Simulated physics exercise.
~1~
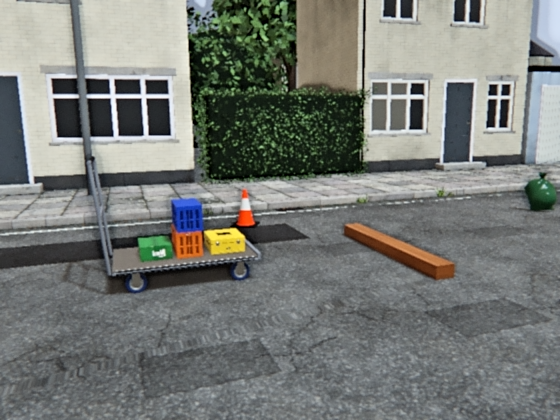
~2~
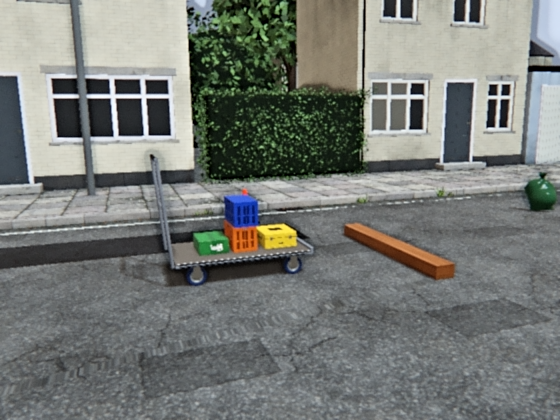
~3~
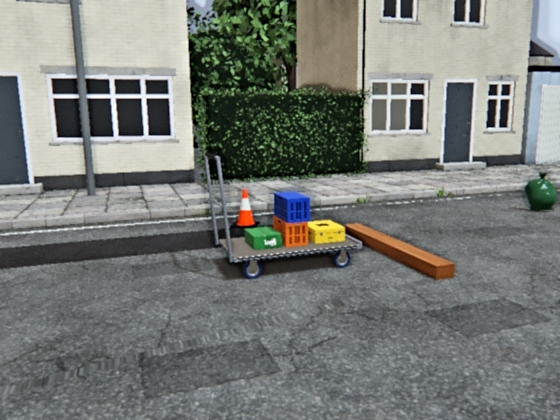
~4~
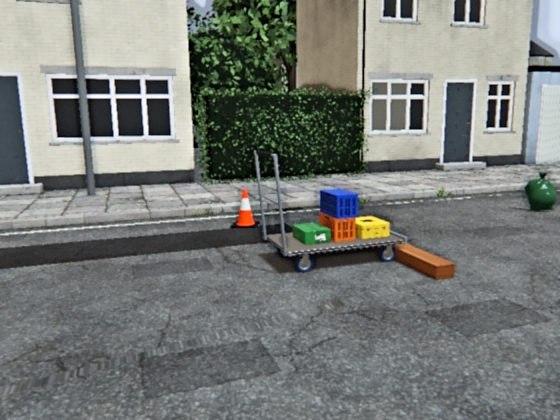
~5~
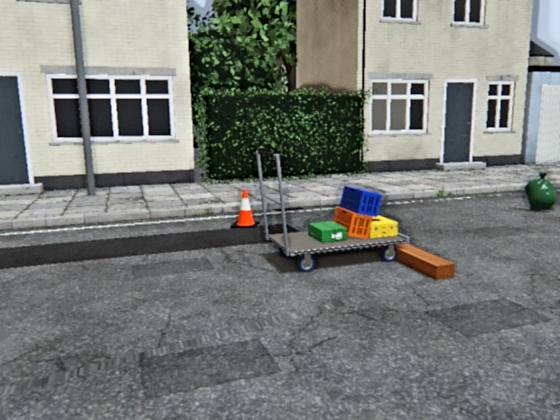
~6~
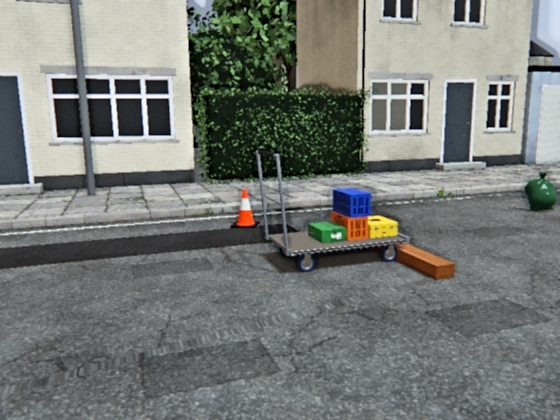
Platform trolley rolling right along a road and stopping at a low kerb, its stacked crates sliding, tilting and settling on deck.
